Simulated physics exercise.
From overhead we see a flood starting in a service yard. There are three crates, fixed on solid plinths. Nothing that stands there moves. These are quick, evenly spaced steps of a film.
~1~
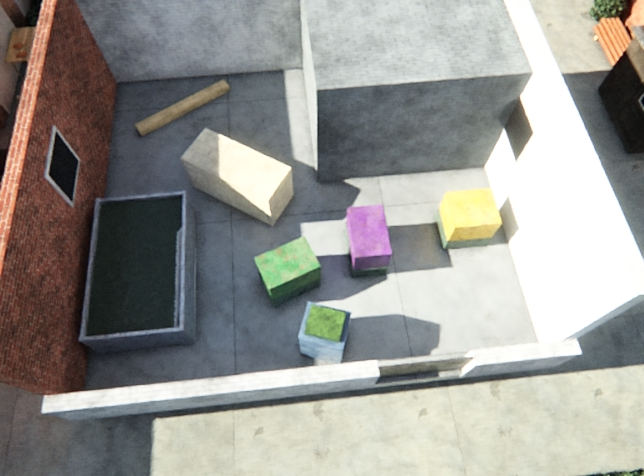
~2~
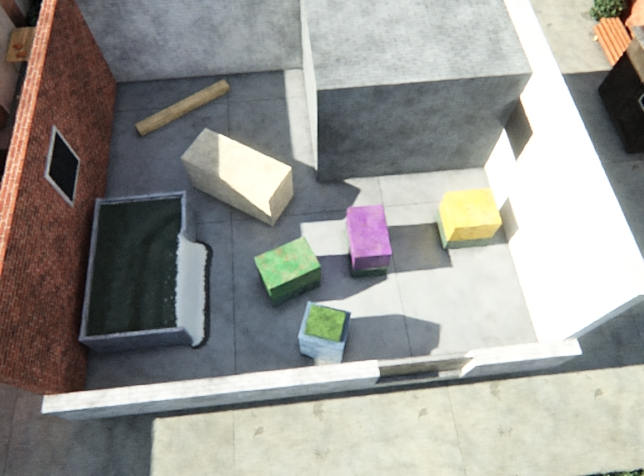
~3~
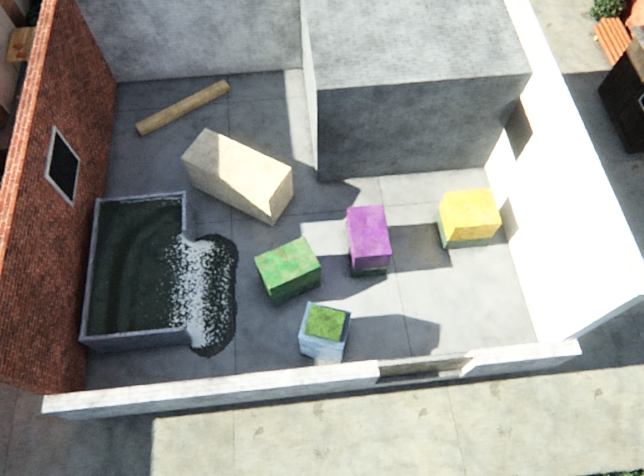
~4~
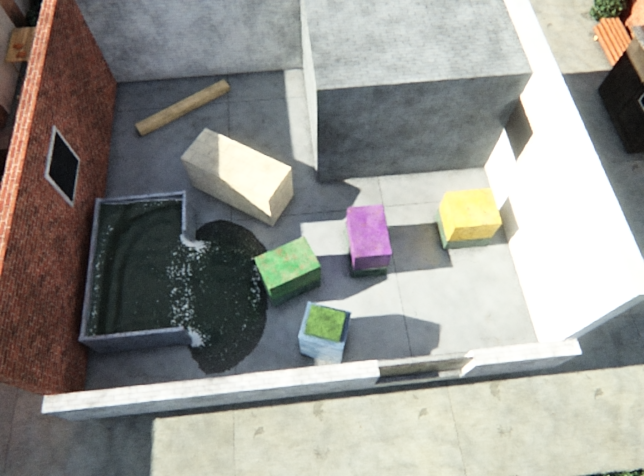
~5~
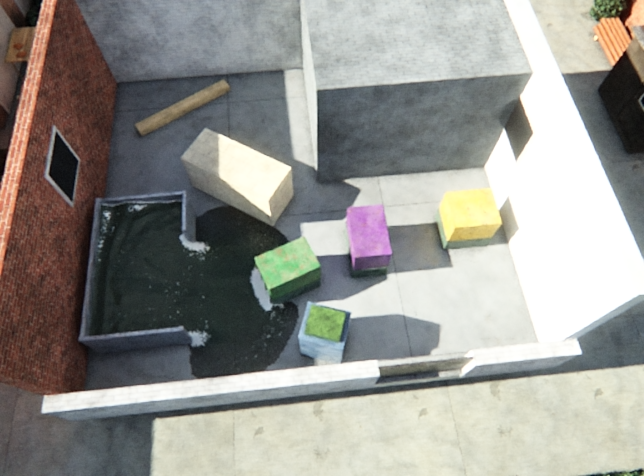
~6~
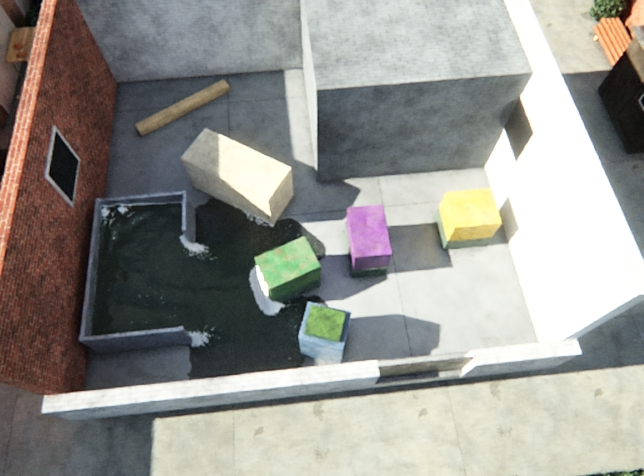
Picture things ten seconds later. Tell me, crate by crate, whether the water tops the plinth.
In the end I expect the yellow crate to stay untouched; I expect the green crate to be touched by the water; I expect the purple crate to stay untouched.
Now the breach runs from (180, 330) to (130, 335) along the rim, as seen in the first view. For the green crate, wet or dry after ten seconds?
As it turns out, green crate is left untouched.
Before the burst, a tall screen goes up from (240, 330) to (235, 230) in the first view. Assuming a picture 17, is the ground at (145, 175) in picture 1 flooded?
My call: Soaked.
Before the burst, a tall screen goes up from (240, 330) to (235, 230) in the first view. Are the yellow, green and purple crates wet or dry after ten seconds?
Verdict: Yellow crate is left alone, green crate is left alone, purple crate is left alone.
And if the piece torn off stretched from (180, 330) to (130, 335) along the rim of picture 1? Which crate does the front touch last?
My pick is the one in yellow.
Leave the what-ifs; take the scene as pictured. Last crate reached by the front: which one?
That's the yellow-painted one.
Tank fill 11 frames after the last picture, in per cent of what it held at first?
Estimate: Around 36 %.
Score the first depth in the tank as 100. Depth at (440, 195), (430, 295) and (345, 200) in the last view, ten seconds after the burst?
About 12, 18, 12 %.
A moment on, water covers 25 % of the floor; the yellow crate not reached, the green crate water round its plinth, the purple crate water round its plinth.
Next, water covers 45 % of the floor; the yellow crate water round its plinth, the green crate water round its plinth, the purple crate water round its plinth.
Then, water covers 65 % of the floor; the yellow crate water round its plinth, the green crate water round its plinth, the purple crate water round its plinth.
Later, water covers 75 % of the floor; the yellow crate water round its plinth, the green crate water round its plinth, the purple crate water round its plinth.
In the end, water covers 95 % of the floor; the yellow crate stayed above the water, the green crate was topped, the purple crate stayed above the water.
